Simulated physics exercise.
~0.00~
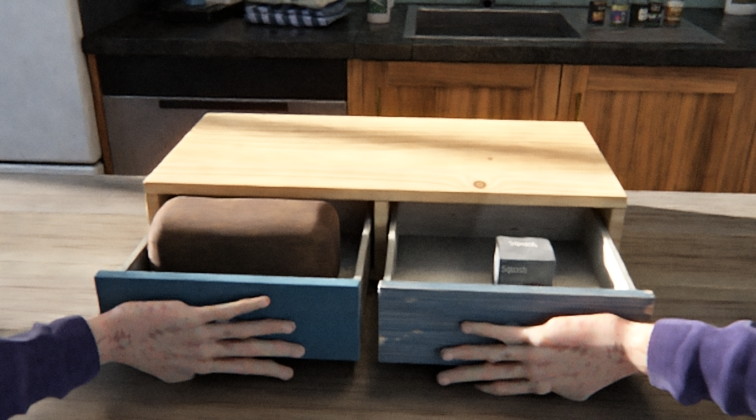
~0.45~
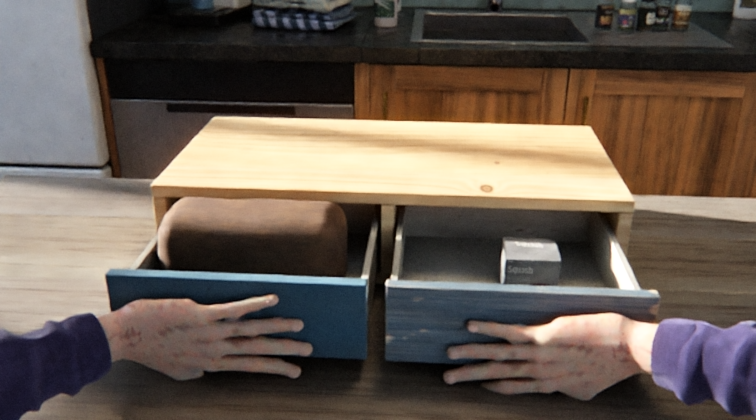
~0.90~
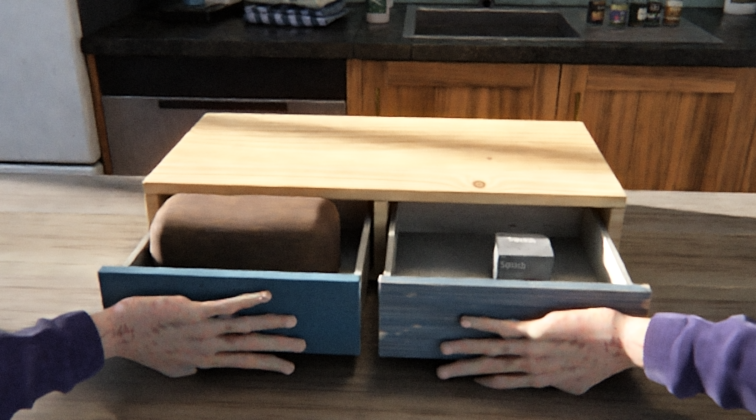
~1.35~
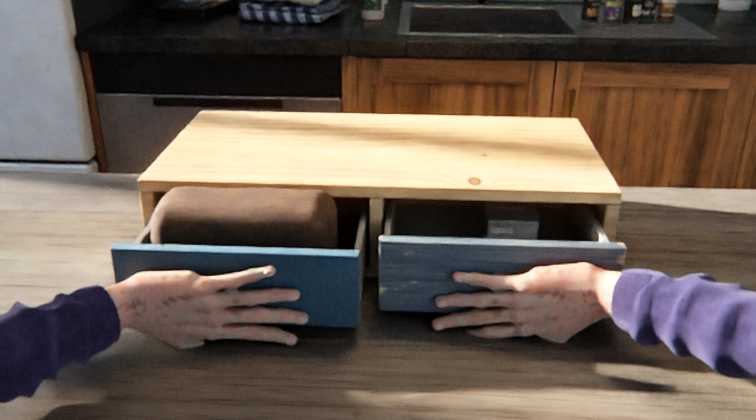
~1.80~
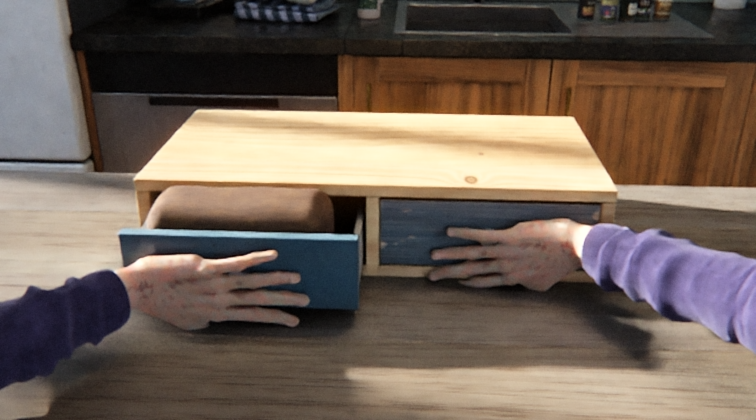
Two drawers, a bright blue one on the left and a weathered grey-blue one on the right, stand open in a pale wooden chest on a table, seen from just above in a kitchen with a dark counter and sink behind. A brown loaf fills the left drawer, and a small grey carton sits in the right. Hands in purple sleeves rest on both fronts, then push them inward together. The carton slips from view as the right drawer closes flush. The left drawer stays partly open, the loaf still showing above its front.
